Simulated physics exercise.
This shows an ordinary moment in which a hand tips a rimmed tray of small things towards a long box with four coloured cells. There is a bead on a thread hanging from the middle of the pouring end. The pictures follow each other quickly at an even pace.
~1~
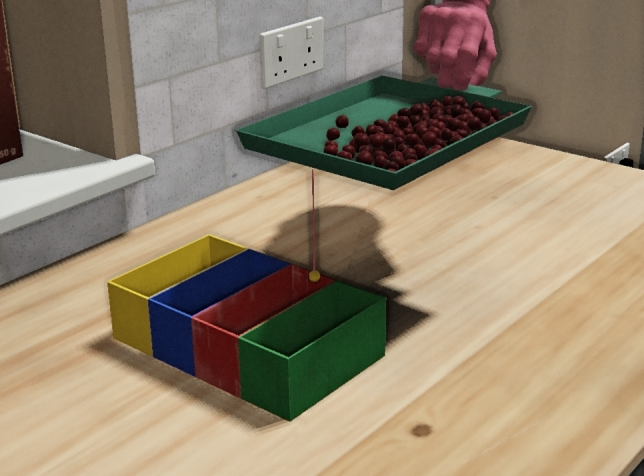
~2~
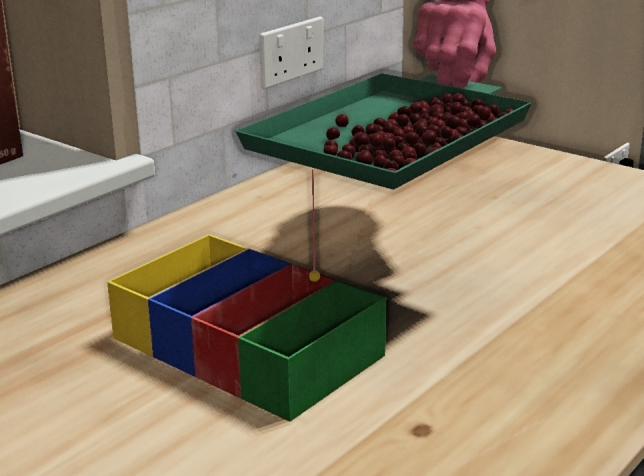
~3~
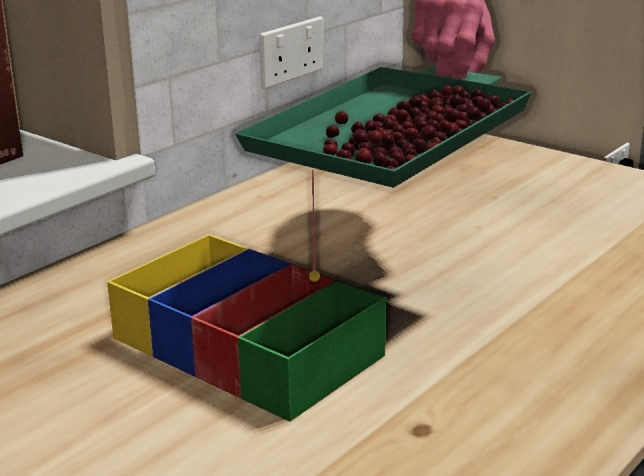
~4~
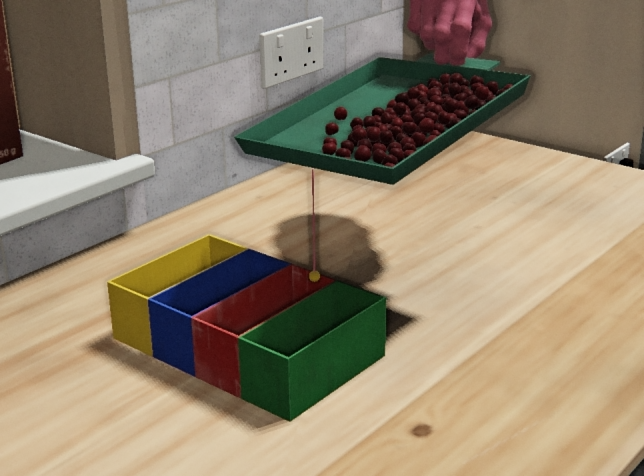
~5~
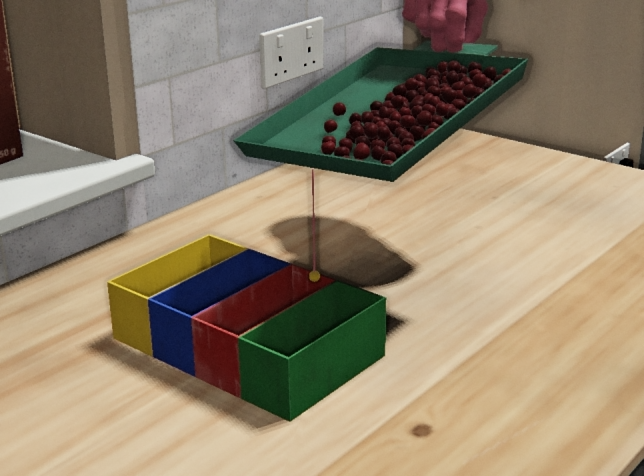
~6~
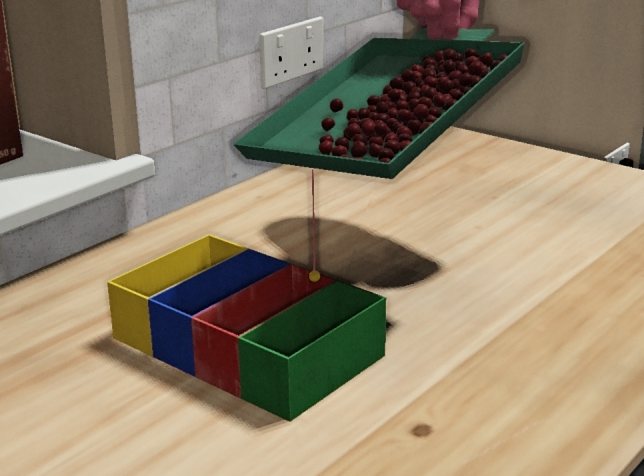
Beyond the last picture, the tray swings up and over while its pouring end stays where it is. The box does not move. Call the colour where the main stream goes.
I call blue.
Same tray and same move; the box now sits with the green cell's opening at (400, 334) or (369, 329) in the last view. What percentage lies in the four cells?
First case 70 in a hundred, second case 90 in a hundred.
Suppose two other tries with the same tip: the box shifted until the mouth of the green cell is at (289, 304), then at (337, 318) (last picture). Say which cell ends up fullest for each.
The first position gives the red cell, and the second gives the blue cell.
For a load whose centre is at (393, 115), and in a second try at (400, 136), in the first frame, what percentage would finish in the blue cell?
You'd get near 60 percent first and near 60 percent next.
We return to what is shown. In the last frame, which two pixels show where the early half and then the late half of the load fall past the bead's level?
The opening half passes (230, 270), the closing half (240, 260).
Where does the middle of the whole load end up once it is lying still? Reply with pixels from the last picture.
Resting centre, last frame: Roughly (228, 333).
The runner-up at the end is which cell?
Number two is red.
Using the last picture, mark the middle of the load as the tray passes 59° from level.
Look close to (304, 114) in the last picture.
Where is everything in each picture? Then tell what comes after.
In the first frame, corners of the pouring end (244, 130) and (394, 170), level; middle of the load (421, 132), dried cherries; bead on its thread (315, 276); yellow cell (130, 313); blue cell (172, 332); red cell (217, 352); green cell (265, 373).
In the second frame, corners of the pouring end (244, 130) and (394, 169), level; middle of the load (421, 130).
In the third frame, corners of the pouring end (243, 132) and (393, 167), tipped barely, lowest at the left corner; middle of the load (420, 125).
In the fourth frame, corners of the pouring end (242, 135) and (391, 165), tipped a little, lowest at the left corner; middle of the load (419, 116).
In the fifth frame, corners of the pouring end (242, 138) and (389, 162), tipped a little, lowest at the left corner; middle of the load (418, 108).
In the sixth frame, corners of the pouring end (241, 141) and (387, 160), tipped clearly, lowest at the left corner; middle of the load (415, 100); yellow cell (130, 313); blue cell (172, 332); red cell (217, 352); green cell (265, 373).
Just after the last frame, tray tipped steeply; the larger part on the tray; just a few in the yellow cell; just a few in the green cell; just a few in the red cell; just a few in the blue cell; about a tenth falling or outside the box.
A moment on, tray tipped right over; roughly a third on the tray; about a tenth in the blue cell; about a tenth in the red cell; about a tenth in the yellow cell; just a few in the green cell; roughly a third falling or outside the box.
Further on, tray tipped past a quarter turn; roughly half in the blue cell; roughly a quarter in the red cell; about a tenth in the yellow cell; about a tenth in the green cell; just a few falling or outside the box.
When it is over, tray tipped past a quarter turn; roughly half in the blue cell; roughly a quarter in the red cell; about a tenth in the yellow cell; about a tenth in the green cell; just a few outside the box.
